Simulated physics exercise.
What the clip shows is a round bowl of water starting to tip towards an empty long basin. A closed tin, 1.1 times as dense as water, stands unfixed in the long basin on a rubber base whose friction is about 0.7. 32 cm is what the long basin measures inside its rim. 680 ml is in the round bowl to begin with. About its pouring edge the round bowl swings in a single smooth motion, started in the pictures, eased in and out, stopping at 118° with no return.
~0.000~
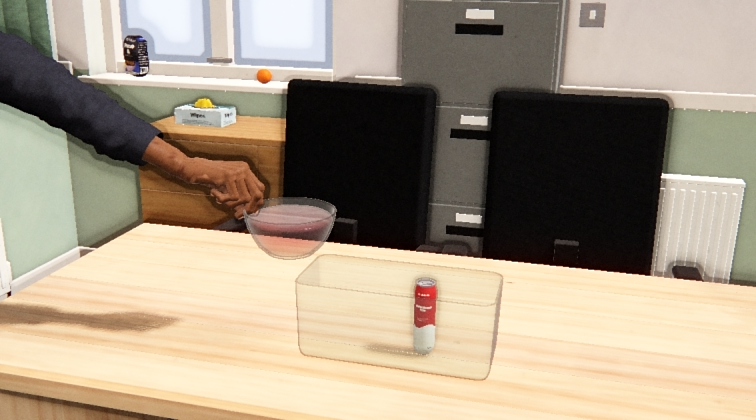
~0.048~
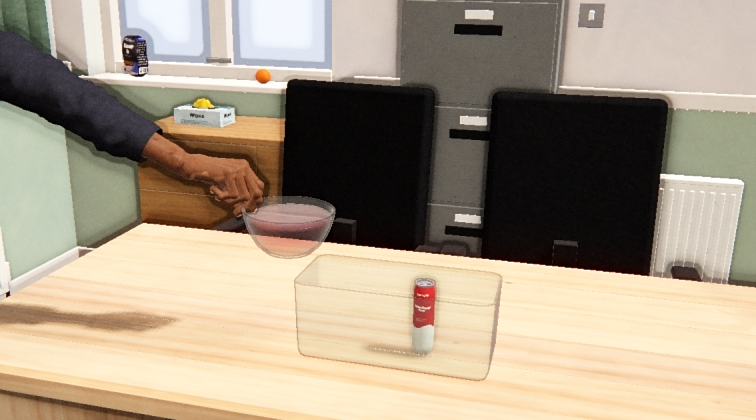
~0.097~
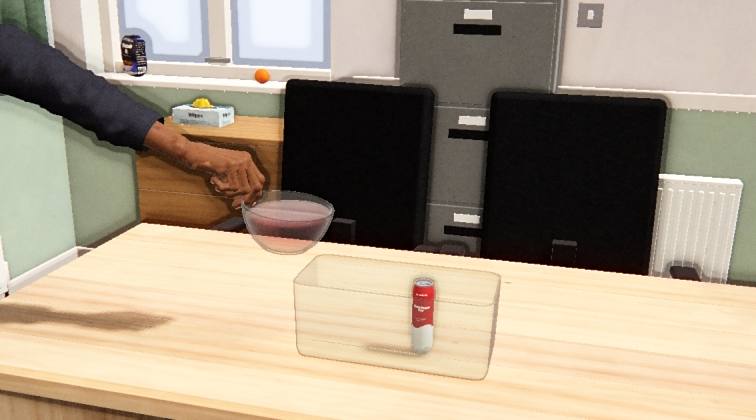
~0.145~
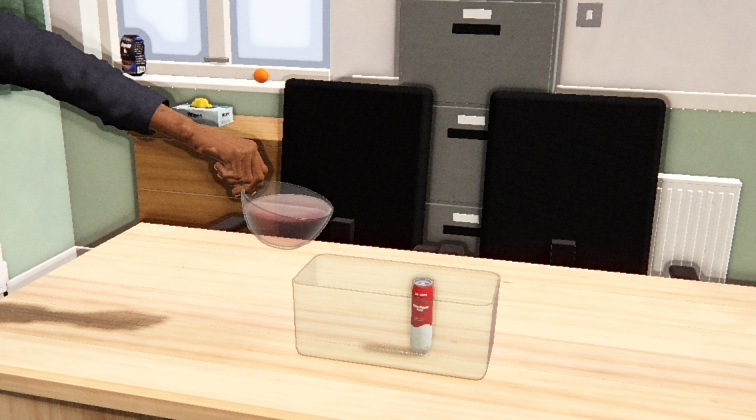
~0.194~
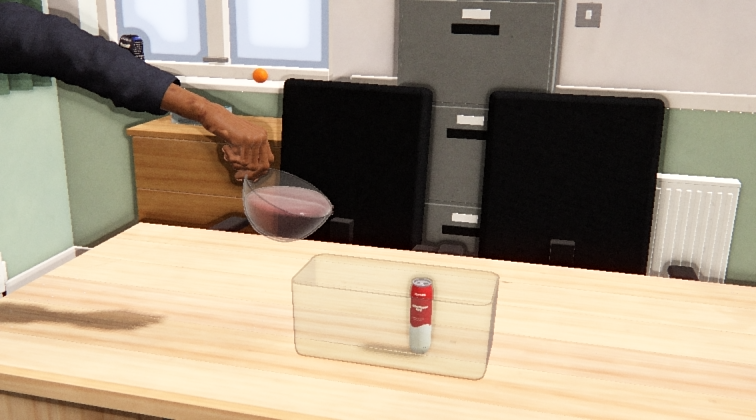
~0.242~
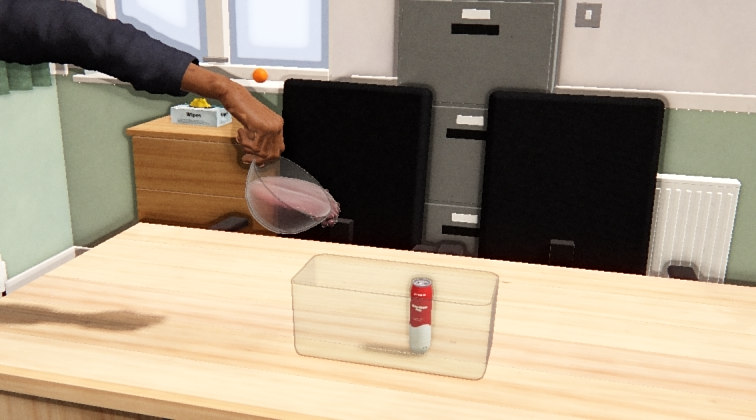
A glass bowl of pinkish liquid, held by a hand, tilts rightward above a clear basin.
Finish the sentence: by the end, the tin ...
By the end, the tin has toppled.
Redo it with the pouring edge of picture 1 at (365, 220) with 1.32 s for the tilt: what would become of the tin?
Then the tin remains standing.
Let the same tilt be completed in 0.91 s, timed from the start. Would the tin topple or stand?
Then the tin does not tip.
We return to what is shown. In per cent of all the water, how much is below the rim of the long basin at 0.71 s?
Roughly 100 percent of it.
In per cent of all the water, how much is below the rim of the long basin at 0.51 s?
About 28 per cent.
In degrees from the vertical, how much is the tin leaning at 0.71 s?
Roughly 5°.
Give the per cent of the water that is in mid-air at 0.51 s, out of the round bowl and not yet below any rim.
Close to 58 per cent, I'd say.
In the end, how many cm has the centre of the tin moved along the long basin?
Some 5.5 cm.
Then, 0.51 s in, the tilt is 107° and 14 per cent is still to pour; the tin stands where it began.
Then, 0.71 s in, the tilt is 118° and 0 per cent is still to pour; the tin stands 3 cm from where it began.
Then, 0.92 s in, the tilt is 118° and 0 per cent is still to pour; the tin leans 14°.
Then, 1.14 s in, the tilt is 118° and 0 per cent is still to pour; the tin lies on its side.
Finally, the tin lies on its side.
